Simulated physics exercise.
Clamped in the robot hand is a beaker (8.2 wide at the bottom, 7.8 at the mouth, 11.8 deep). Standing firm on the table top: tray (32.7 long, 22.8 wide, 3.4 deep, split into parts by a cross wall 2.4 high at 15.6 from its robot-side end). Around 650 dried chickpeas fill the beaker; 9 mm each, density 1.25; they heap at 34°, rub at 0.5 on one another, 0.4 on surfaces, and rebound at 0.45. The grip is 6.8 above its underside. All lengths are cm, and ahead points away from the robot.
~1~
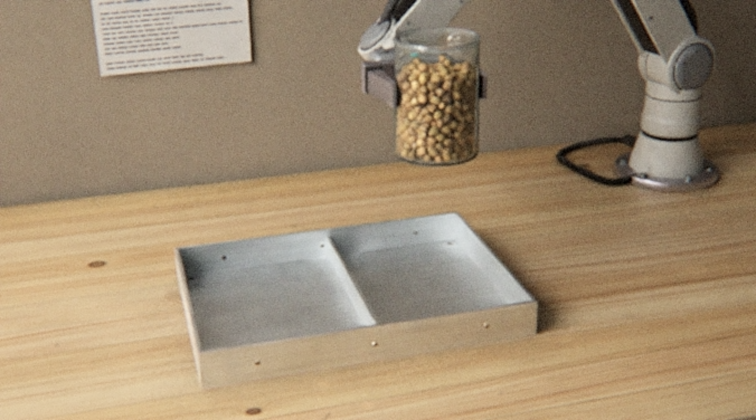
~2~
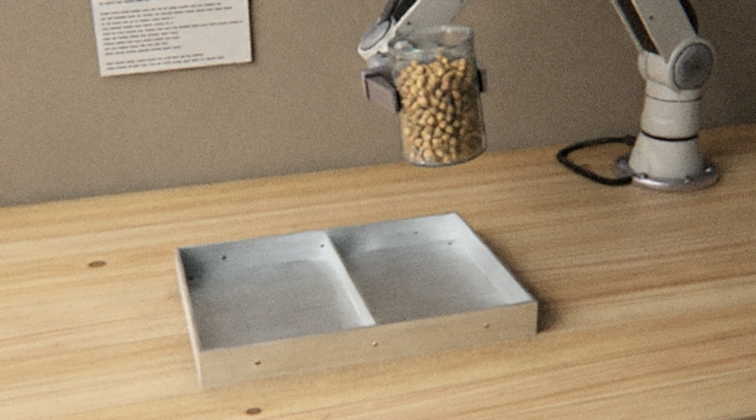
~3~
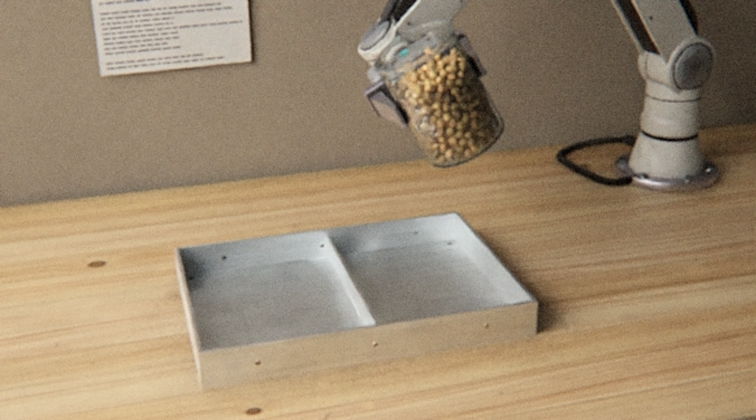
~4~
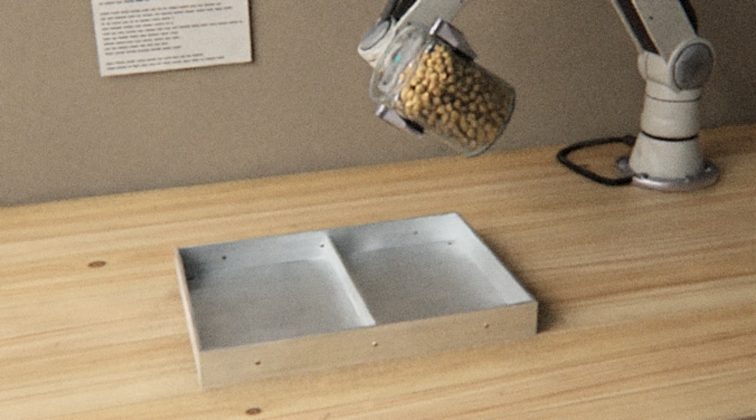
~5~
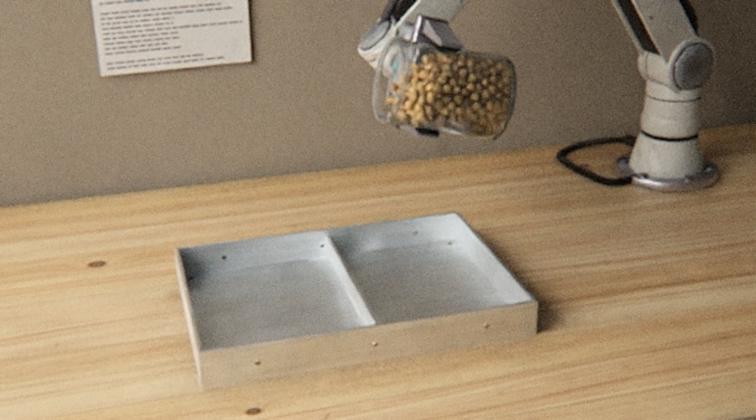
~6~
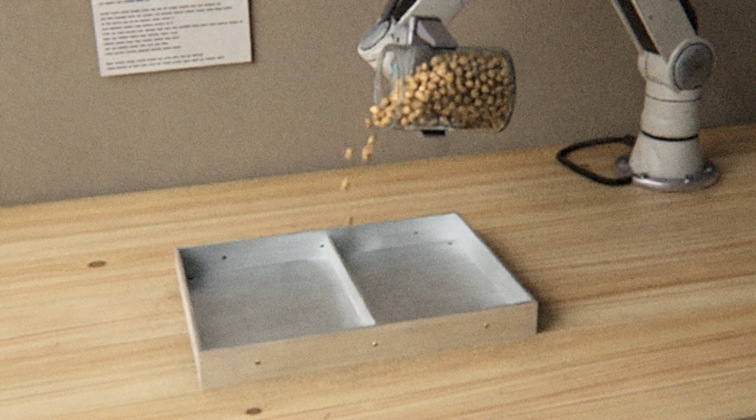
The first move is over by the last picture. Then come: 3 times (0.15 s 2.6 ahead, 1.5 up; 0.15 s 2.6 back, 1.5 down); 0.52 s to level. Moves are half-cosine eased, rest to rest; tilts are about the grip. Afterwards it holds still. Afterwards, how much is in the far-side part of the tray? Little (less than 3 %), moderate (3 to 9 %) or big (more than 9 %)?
In the far-side part of the tray the share is big, more than 9 %.
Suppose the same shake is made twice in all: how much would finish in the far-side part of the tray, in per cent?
It would be near 20 per cent.
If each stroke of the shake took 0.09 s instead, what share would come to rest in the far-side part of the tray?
In that case some 60 per cent.
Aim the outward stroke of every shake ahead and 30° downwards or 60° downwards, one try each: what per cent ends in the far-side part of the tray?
About 10 and 5 per cent.
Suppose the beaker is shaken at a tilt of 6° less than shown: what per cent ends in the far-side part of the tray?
Some 15 per cent.
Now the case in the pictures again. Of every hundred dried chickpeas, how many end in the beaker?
Roughly 65 per cent.
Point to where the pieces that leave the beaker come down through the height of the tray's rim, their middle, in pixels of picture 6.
Near (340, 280).
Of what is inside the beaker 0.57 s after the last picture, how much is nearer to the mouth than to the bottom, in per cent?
About 45 per cent.
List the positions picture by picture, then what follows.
The first picture shows beaker middle at (437, 97), level; upper third of the load around (436, 82), from x 400 to 470, top at y 55; 648 in the beaker.
The second picture shows beaker middle at (438, 97), tilted 8° forward; upper third of the load around (439, 82), from x 400 to 480, top at y 55.
The third picture shows beaker middle at (441, 96), tilted 29° forward; upper third of the load around (440, 81), from x 400 to 495, top at y 50.
The fourth picture shows beaker middle at (443, 93), tilted 54° forward; upper third of the load around (446, 77), from x 400 to 505, top at y 50.
The fifth picture shows beaker middle at (445, 90), tilted 75° forward; upper third of the load around (455, 74), from x 390 to 505, top at y 55.
The sixth picture shows beaker middle at (445, 89), tilted 83° forward; upper third of the load around (465, 74), from x 345 to 505, top at y 55; 641 in the beaker, 7 in flight or on a rim.
Then, 0.57 s later, tilted 83° forward, highest piece 25 above the table; 513 in the beaker, 61 in the far-side part, 27 in the robot-side part, 47 in flight or on a rim.
Then, 1.14 s later, tilted 48° forward, highest piece 25 above the table; 410 in the beaker, 168 in the far-side part, 69 in the robot-side part, 1 in flight or on a rim.
Then, 1.62 s later, level, highest piece 25 above the table; 410 in the beaker, 169 in the far-side part, 69 in the robot-side part.
Then, 2.67 s later, level, highest piece 25 above the table; 410 in the beaker, 169 in the far-side part, 69 in the robot-side part.
At rest, 410 in the beaker, 169 in the far-side part, 69 in the robot-side part. That is 26 % in the far-side part of the tray.
